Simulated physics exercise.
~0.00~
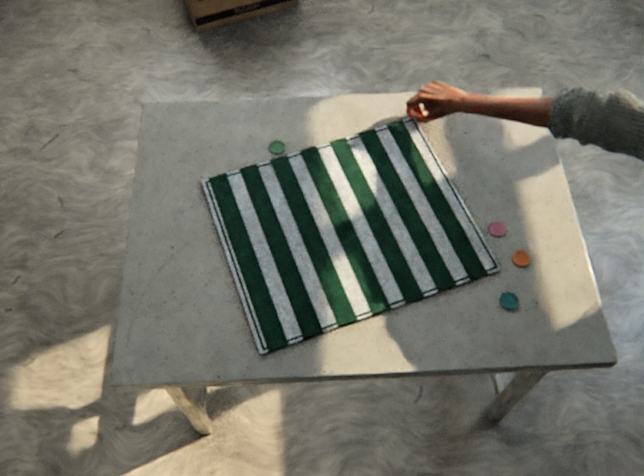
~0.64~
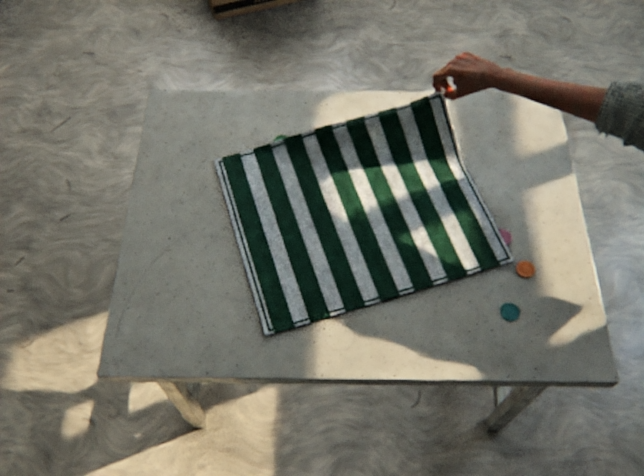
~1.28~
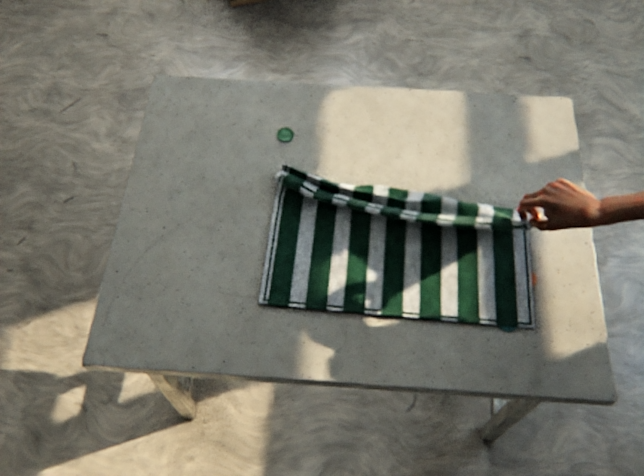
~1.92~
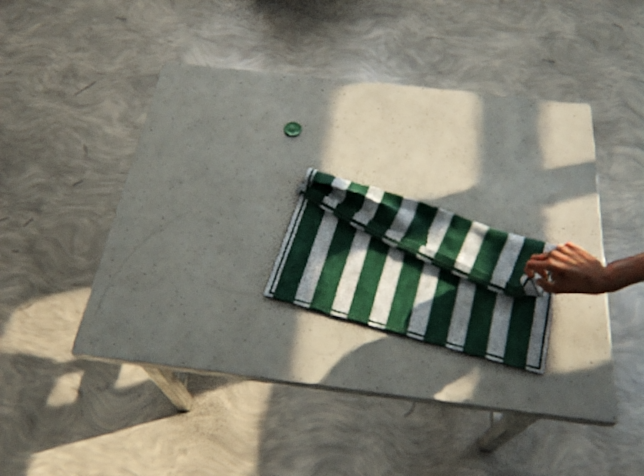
At first, a green-and-white striped cloth lies flat on a pale table, with a green cap beyond its far edge and a pink disc, an orange cap and a teal lid to its right. A hand reaching in from the right grips the far right corner and lifts it, and the cloth shifts right and slightly up, starting to cover the pink disc. The hand then brings the corner down toward the near right, folding the far part over as the view drifts slightly sideways. Finally, the cloth rests partly folded, hiding the pink, orange and teal pieces, with the hand still at its right edge and the green cap in the open.
